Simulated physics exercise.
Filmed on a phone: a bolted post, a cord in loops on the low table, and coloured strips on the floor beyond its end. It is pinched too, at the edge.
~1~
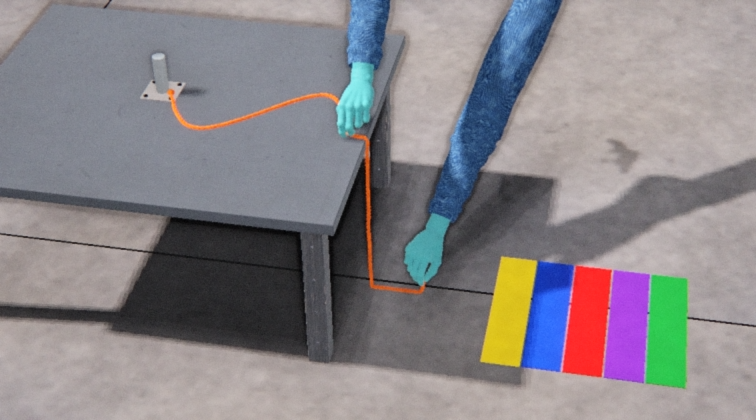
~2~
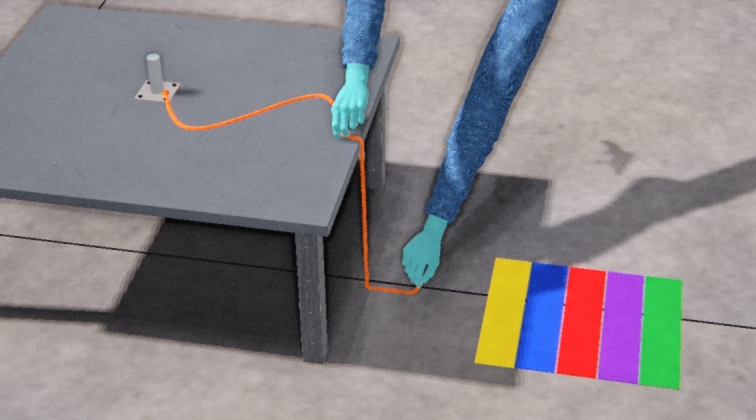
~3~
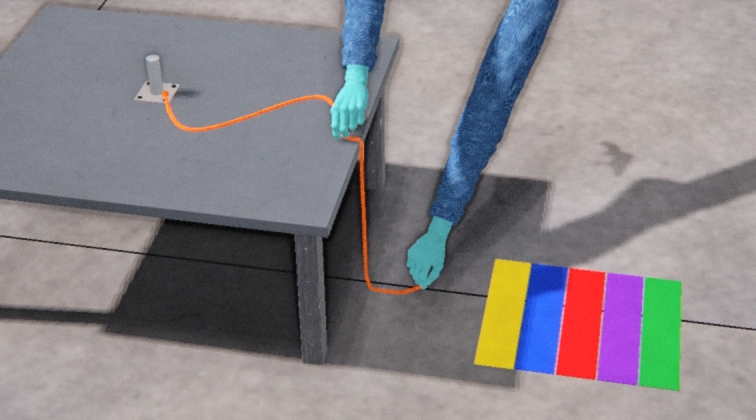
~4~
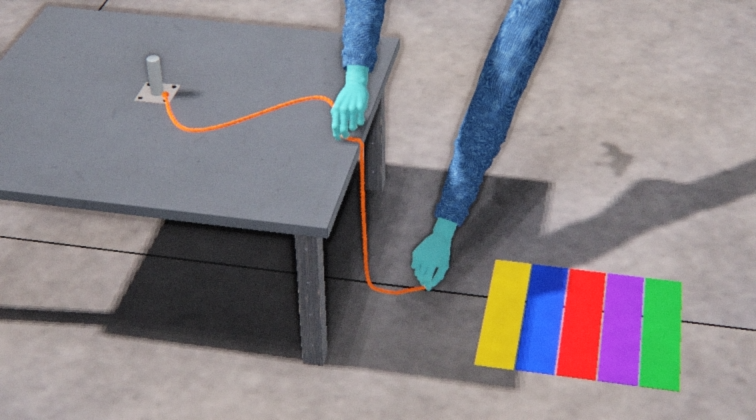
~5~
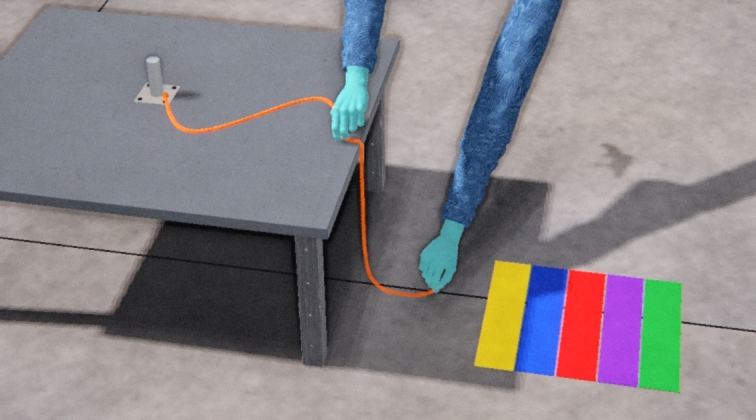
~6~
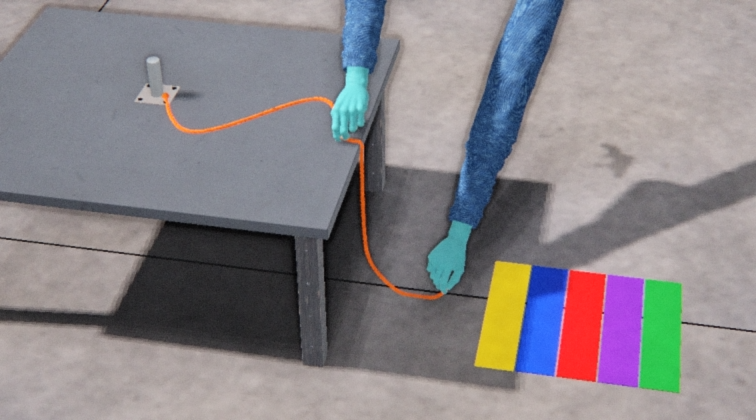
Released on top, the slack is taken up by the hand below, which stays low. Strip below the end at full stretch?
Green.
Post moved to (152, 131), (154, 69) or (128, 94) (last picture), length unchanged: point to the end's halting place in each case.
Around (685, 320), (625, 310) and (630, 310).
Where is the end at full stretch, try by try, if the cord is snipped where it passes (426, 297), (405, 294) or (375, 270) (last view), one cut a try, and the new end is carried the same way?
The pixels are (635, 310) for the first, (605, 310) for the second and (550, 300) for the third.
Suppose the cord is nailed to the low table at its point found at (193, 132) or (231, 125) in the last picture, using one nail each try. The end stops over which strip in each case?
The end lands on purple the first time and on purple the second time.
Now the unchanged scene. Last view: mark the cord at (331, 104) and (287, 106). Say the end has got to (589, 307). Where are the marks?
The two spots land somewhere near (368, 147) and (328, 130).
Early on, end near (589, 307); over red.
Midway, end near (638, 313); over purple.
At the end of the slack, end near (665, 316); over green. The green one.
